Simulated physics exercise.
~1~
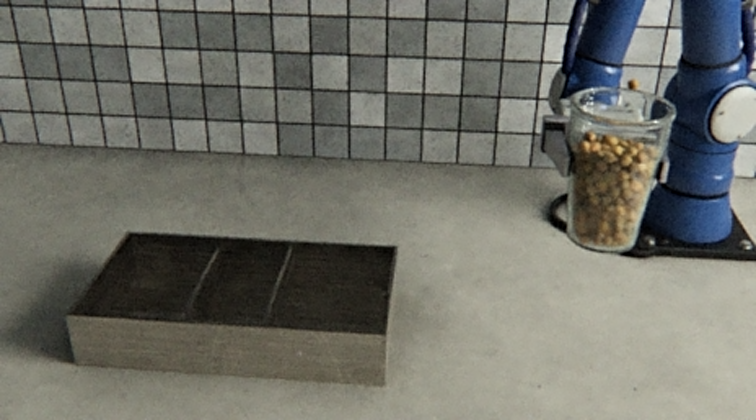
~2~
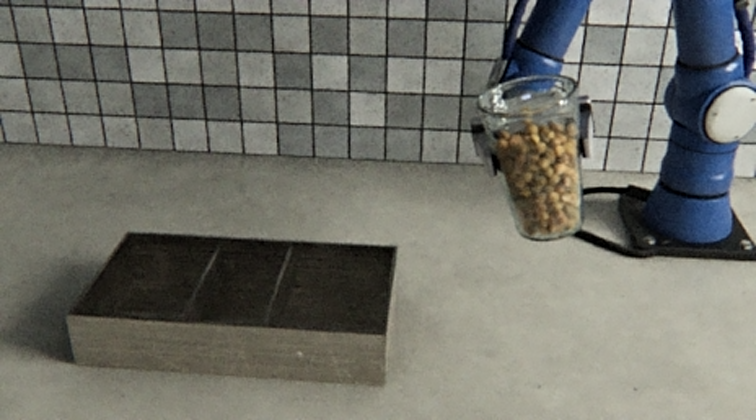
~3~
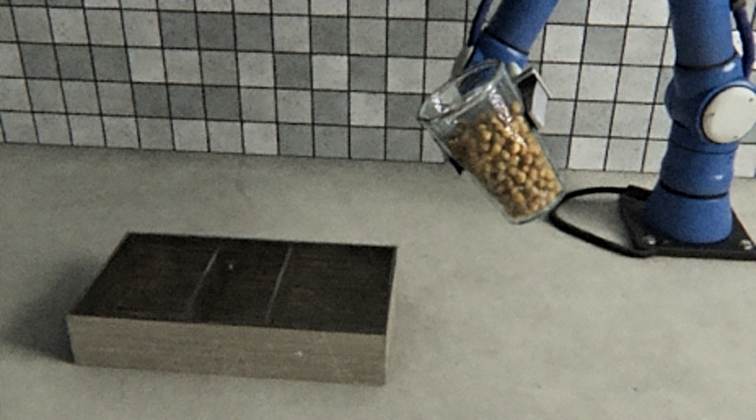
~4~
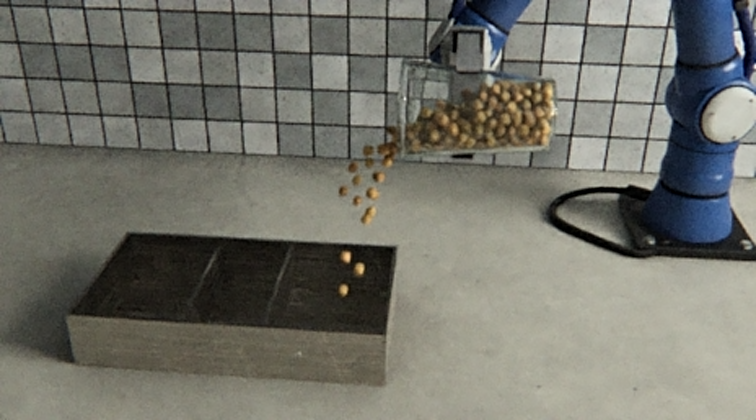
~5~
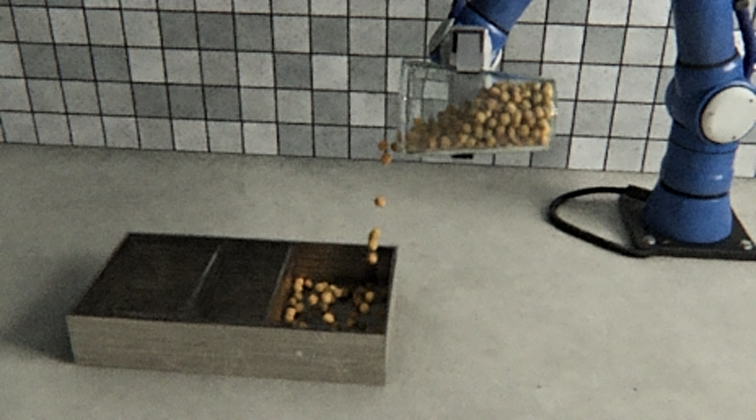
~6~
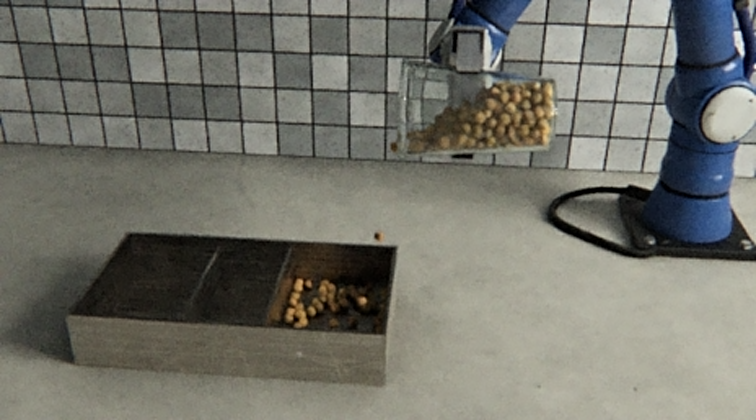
A blue robot arm stands at the right of a grey tabletop before a grey tiled wall, seen from slightly above, holding a clear cup of tan dried chickpeas. At the left sits an open box with greyish wooden sides and a dark interior, divided into three parts. The arm carries the cup left, leaning it toward the box, then raises it and tips it onto its side. Chickpeas spill from the rim and drop into the box's right-hand part. The stream thins to a last few, leaving a scattered layer there while most remain in the cup, still held sideways.
